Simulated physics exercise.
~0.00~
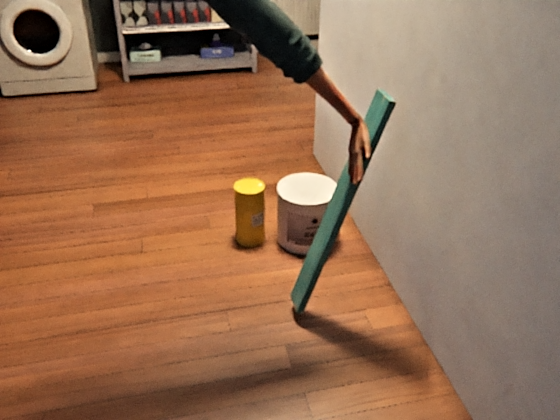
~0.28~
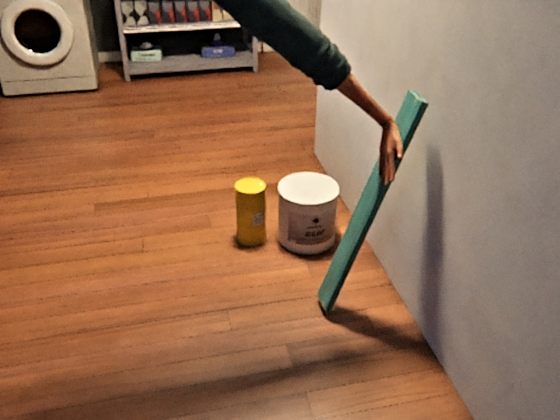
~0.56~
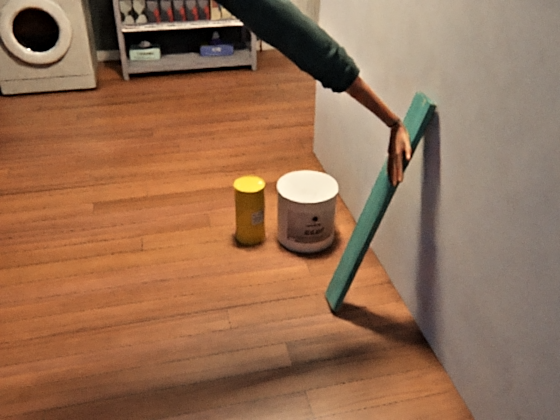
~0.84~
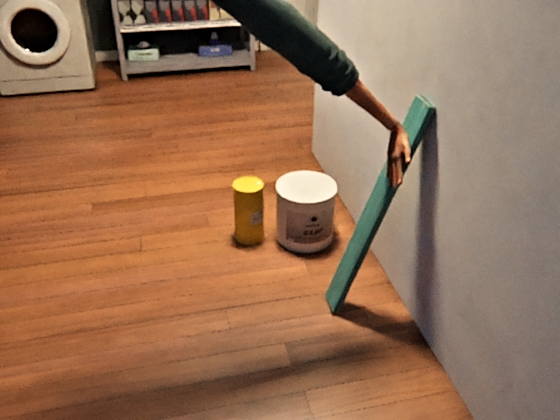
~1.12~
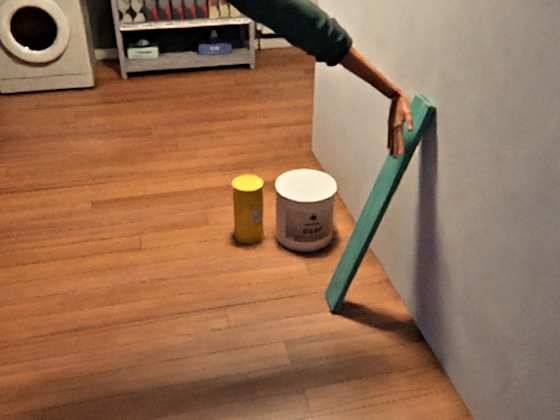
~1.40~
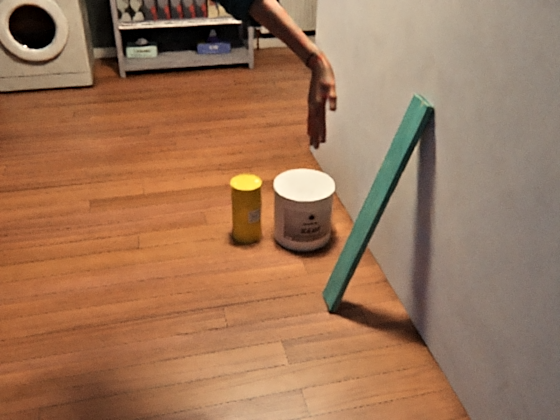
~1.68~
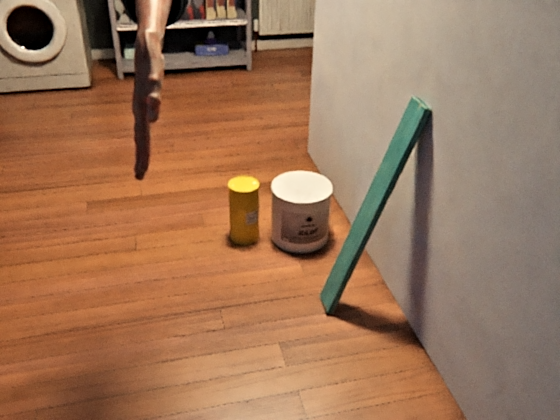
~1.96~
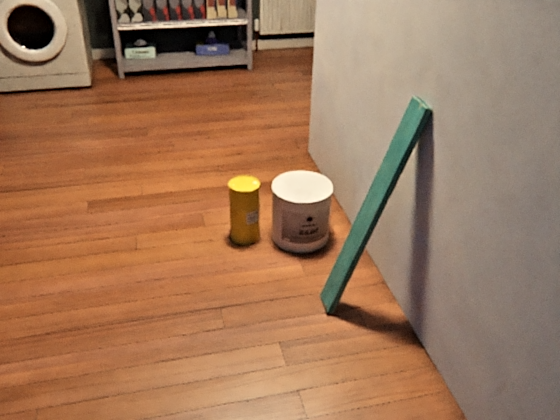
In the video, a hand moves a turquoise plank to the right and leans it against a wall near a yellow canister and a white pail, then lets go and withdraws to the left, leaving the plank propped in place.
